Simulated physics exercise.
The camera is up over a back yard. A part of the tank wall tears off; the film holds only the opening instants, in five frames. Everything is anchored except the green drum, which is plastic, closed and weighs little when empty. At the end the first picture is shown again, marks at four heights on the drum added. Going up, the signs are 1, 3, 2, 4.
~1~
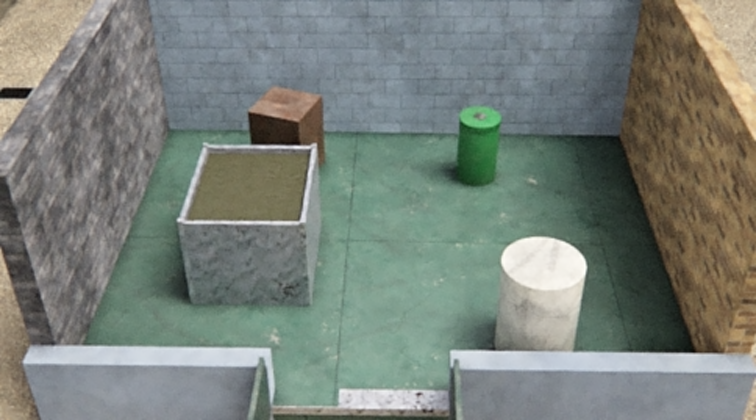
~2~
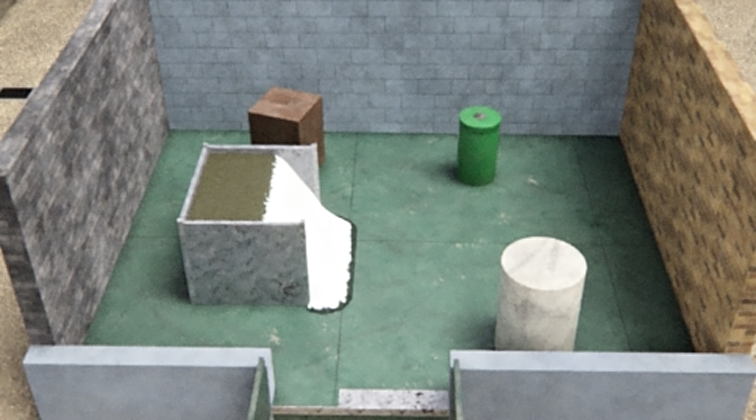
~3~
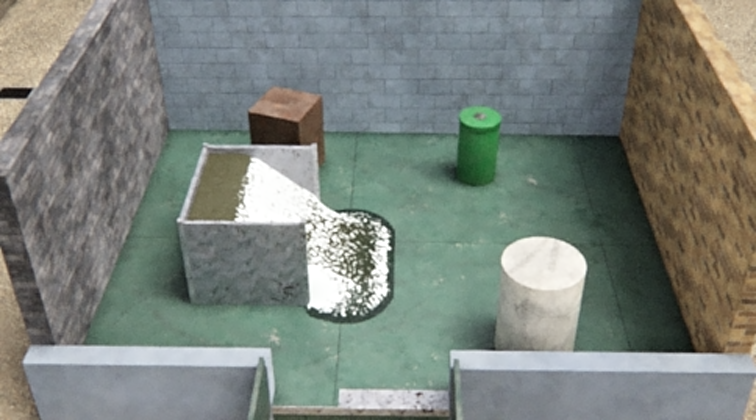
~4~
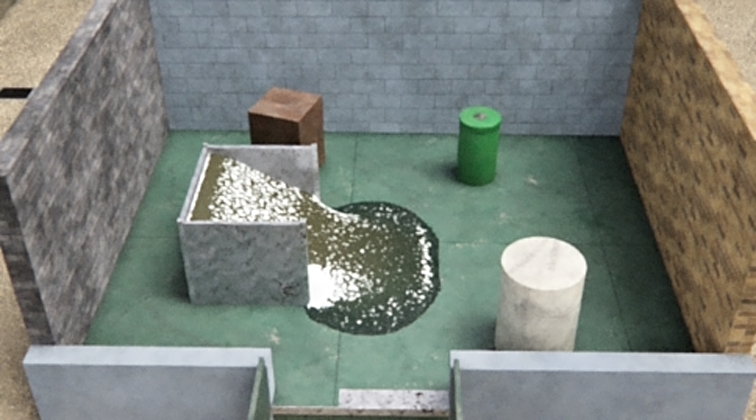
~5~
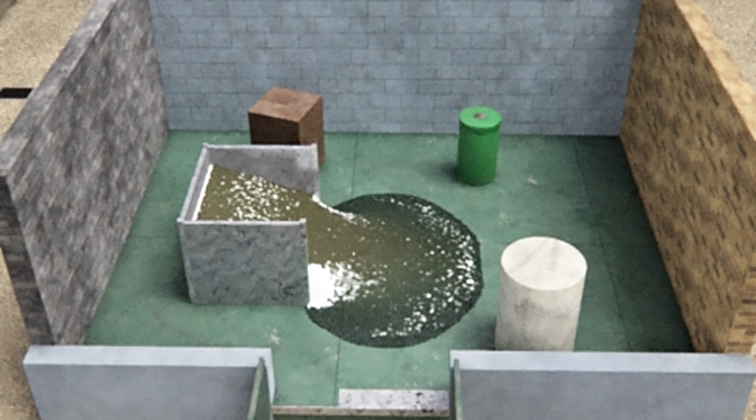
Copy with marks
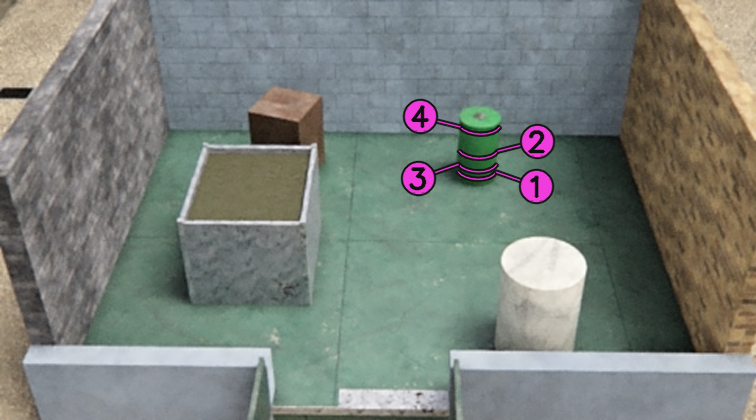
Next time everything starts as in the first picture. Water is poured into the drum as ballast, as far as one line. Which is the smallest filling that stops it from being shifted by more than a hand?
The answer is mark 3.
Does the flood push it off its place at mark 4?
No, not at all.
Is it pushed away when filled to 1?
Yes, it does.
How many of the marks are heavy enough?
Three of the four.
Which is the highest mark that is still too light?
1.
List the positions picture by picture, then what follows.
Lid of the green drum at (479, 117); tank full, its middle at (252, 188); open gate at (360, 353).
Water covers 3 % of the ground and is seen nearest the drum at (349, 228).
Water covers 6 % of the ground and is seen nearest the drum at (372, 216).
Water covers 10 % of the ground and is seen nearest the drum at (398, 210).
Lid of the green drum at (479, 117); water covers 15 % of the ground and is seen nearest the drum at (440, 211).
On the marked copy, 1 at (477, 179); 2 at (479, 158); 3 at (478, 171); 4 at (480, 134); from the bottom up 1, 3, 2, 4.
If 1 is chosen, it is pushed about its own width away.
If 2 is chosen, it does not move.
If 3 is chosen, it shifts by a finger or two and stays.
If 4 is chosen, it does not move.
